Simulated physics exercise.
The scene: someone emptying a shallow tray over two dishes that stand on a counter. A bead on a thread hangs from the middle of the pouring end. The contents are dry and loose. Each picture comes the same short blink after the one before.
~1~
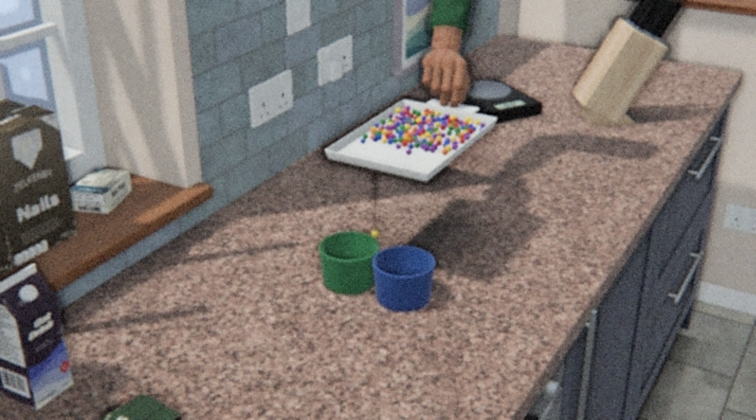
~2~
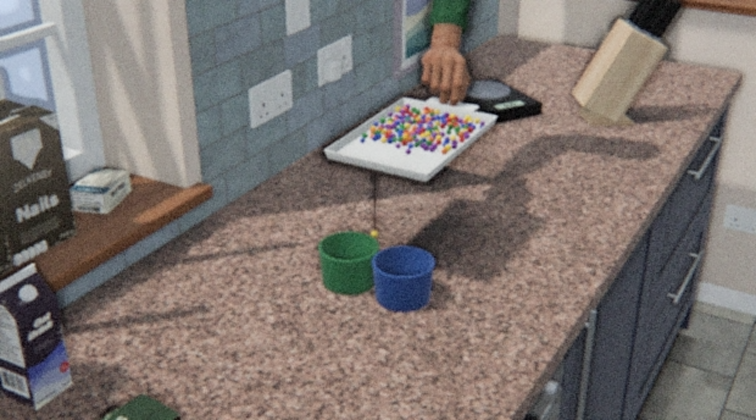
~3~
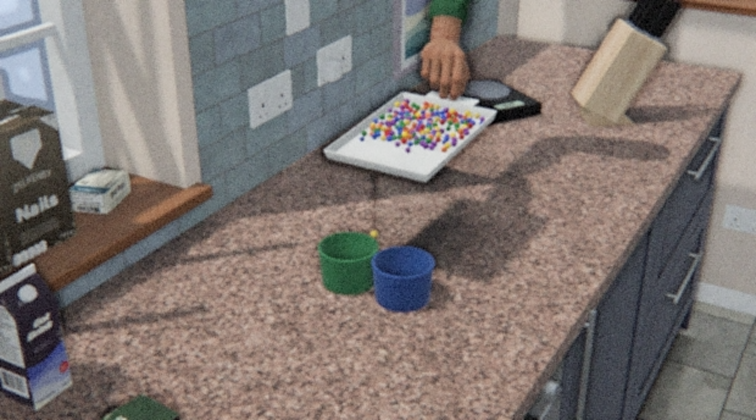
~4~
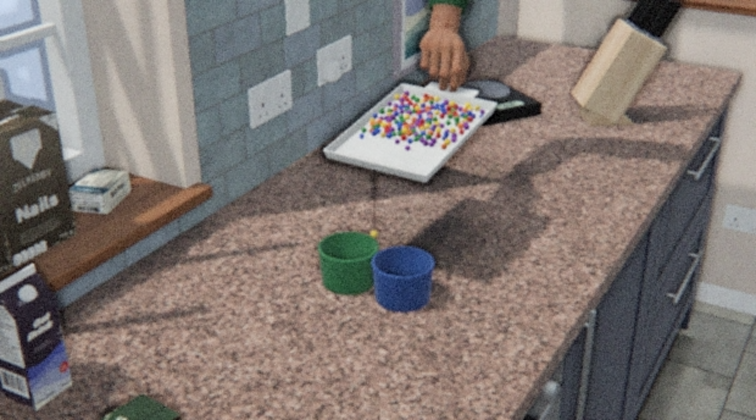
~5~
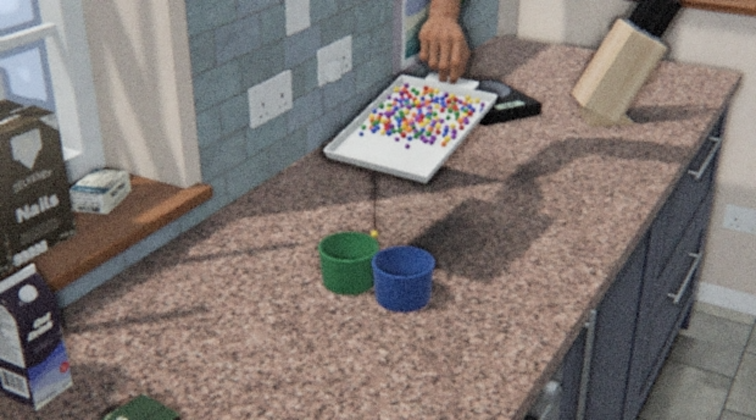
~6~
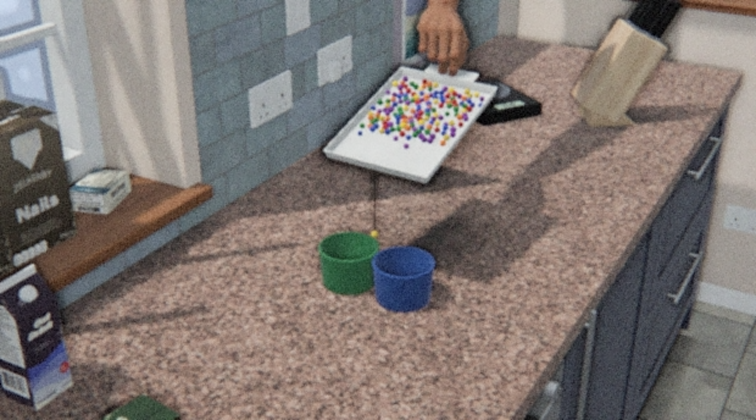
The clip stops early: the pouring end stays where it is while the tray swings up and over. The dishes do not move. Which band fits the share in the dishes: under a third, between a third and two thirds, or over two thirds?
Caught overall: Over two thirds.
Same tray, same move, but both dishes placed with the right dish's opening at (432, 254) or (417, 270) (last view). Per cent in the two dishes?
Roughly 0 per cent, and 80 per cent.
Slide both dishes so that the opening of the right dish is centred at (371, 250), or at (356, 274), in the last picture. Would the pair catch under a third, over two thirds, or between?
At the first place one to two thirds, at the second under a third.
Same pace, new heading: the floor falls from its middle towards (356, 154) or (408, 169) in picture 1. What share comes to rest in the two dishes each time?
Near 30 % and 80 %.
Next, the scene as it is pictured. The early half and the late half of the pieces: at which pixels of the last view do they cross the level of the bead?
Around (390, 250) and then (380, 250).
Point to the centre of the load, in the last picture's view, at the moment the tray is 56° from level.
Roughly at (389, 166).
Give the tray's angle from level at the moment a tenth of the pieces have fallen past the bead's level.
At some 50 degrees.
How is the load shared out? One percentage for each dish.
The left dish has 30 per cent, the right dish has 50.
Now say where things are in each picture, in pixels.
Corners of the pouring end near (329, 150) and (426, 172), level; middle of the load near (421, 129), round plastic beads; left dish near (334, 273); right dish near (389, 290); bead on its thread near (375, 234), in the first frame.
Corners of the pouring end near (328, 150) and (426, 172), level; middle of the load near (421, 128), in the second frame.
Corners of the pouring end near (328, 150) and (425, 173), tipped barely, lowest at the right corner; middle of the load near (420, 125), in the third frame.
Corners of the pouring end near (327, 149) and (425, 174), tipped a little, lowest at the right corner; middle of the load near (420, 119), in the fourth frame.
Corners of the pouring end near (327, 149) and (425, 174), tipped a little, lowest at the right corner; middle of the load near (420, 114), in the fifth frame.
Corners of the pouring end near (327, 149) and (425, 175), tipped a little, lowest at the right corner; middle of the load near (419, 110), near half on the move; left dish near (334, 273); right dish near (389, 290), in the sixth frame.
Shortly afterwards, tray tipped steeply; near two thirds on the tray; a little in the right dish; a little in the left dish; a little outside both; a little in the air.
Next, tray tipped right over; near a quarter on the tray; near a third in the right dish; near a quarter in the left dish; a little outside both; near a quarter in the air.
Some moments later, tray tipped past a quarter turn; near half in the right dish; near a third in the left dish; near a quarter outside both.
In the end, tray tipped past a quarter turn; near half in the right dish; near a third in the left dish; near a quarter outside both.
